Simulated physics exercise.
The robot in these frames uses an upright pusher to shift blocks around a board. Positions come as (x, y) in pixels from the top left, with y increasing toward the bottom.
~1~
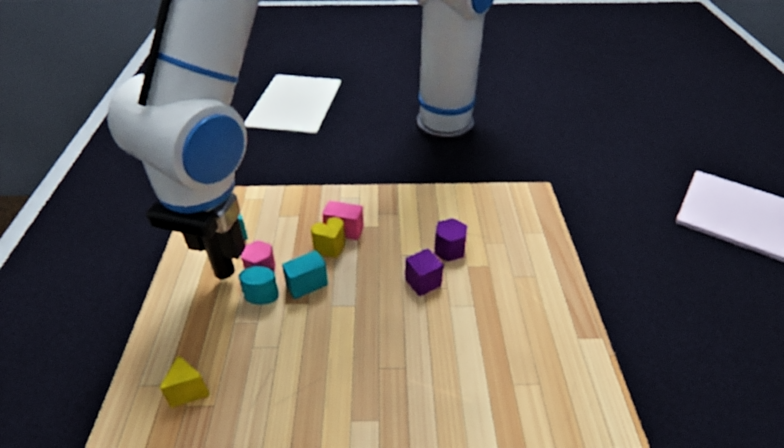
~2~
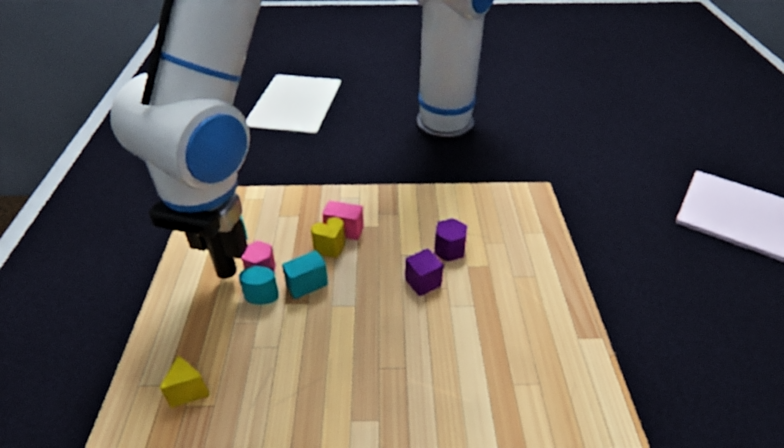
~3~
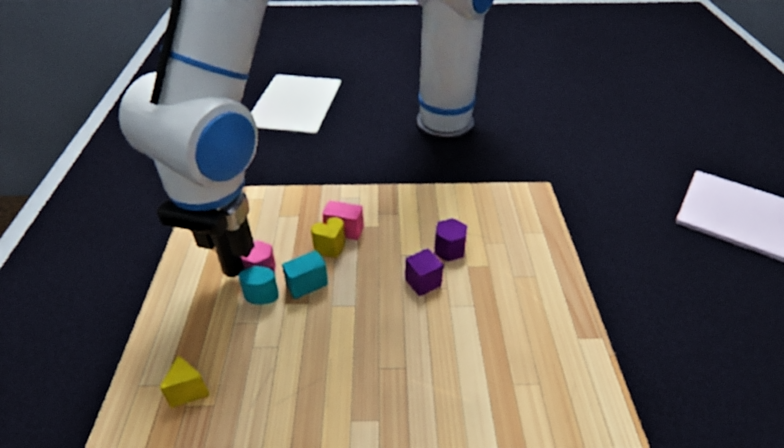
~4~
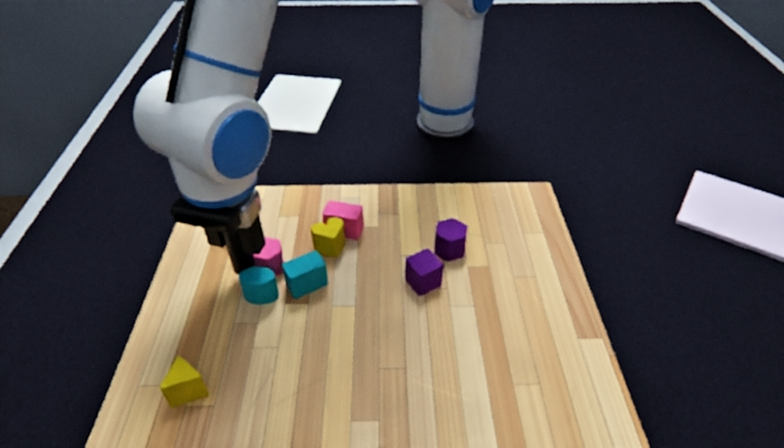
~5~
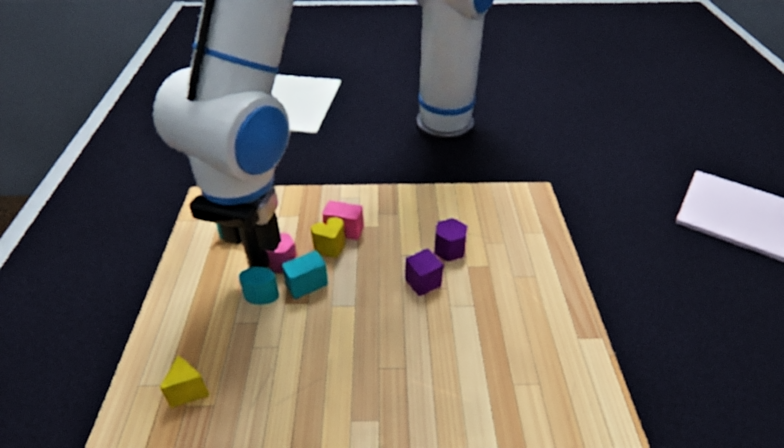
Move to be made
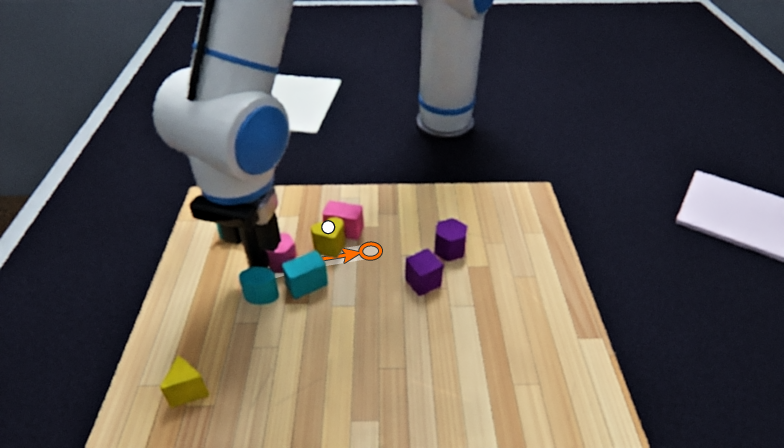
The robot arm moved slowly to the right at the left side of the wooden board, nudging the small pink block a little to the right, while the other colourful blocks stayed put.
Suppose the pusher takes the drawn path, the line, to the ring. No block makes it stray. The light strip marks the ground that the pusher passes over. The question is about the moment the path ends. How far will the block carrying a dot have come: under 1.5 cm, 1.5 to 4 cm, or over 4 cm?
Ends over 4 cm away.
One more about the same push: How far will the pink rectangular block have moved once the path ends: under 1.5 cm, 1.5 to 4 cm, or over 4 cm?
Displaced 1.5 to 4 cm.
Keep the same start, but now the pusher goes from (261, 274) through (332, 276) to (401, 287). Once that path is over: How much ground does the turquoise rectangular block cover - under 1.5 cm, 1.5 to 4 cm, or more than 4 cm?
Moves 1.5 to 4 cm.
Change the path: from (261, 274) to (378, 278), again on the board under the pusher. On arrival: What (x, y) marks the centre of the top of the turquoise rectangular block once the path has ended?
Close to (325, 274).
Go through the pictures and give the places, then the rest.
In the first frame, pusher tip at (225, 272); block tops, pink hexagonal block at (256, 251); turquoise rectangular block at (304, 264); yellow heart-shaped block at (328, 227); pink rectangular block at (342, 209).
In the second frame, pusher at (227, 271); blocks unchanged.
In the third frame, pusher at (233, 270); blocks unchanged.
In the fourth frame, pusher at (244, 268); pink hexagonal block at (266, 247).
In the fifth frame, pusher at (259, 265); pink hexagonal block partly hidden; turquoise rectangular block at (304, 264); yellow heart-shaped block at (328, 227); pink rectangular block at (342, 209).
Path on the board, from (261, 274) by way of (298, 264) and (335, 257) to (371, 251); the dot is on the yellow heart-shaped block.
The first path, step by step. One third of the way, pusher at (297, 254); pink hexagonal block at (305, 227), turned 55° anticlockwise; yellow heart-shaped block at (334, 224), turned 35° clockwise.
Two thirds of the way, pusher at (334, 247); pink hexagonal block at (307, 223), turned 60° anticlockwise; yellow heart-shaped block at (344, 220), turned 35° clockwise; pink rectangular block at (347, 204).
At the end, pusher at (370, 241); pink hexagonal block at (307, 223), turned 60° anticlockwise; turquoise rectangular block in place; yellow heart-shaped block at (365, 216), turned 25° anticlockwise; pink rectangular block at (349, 200), turned 30° anticlockwise.
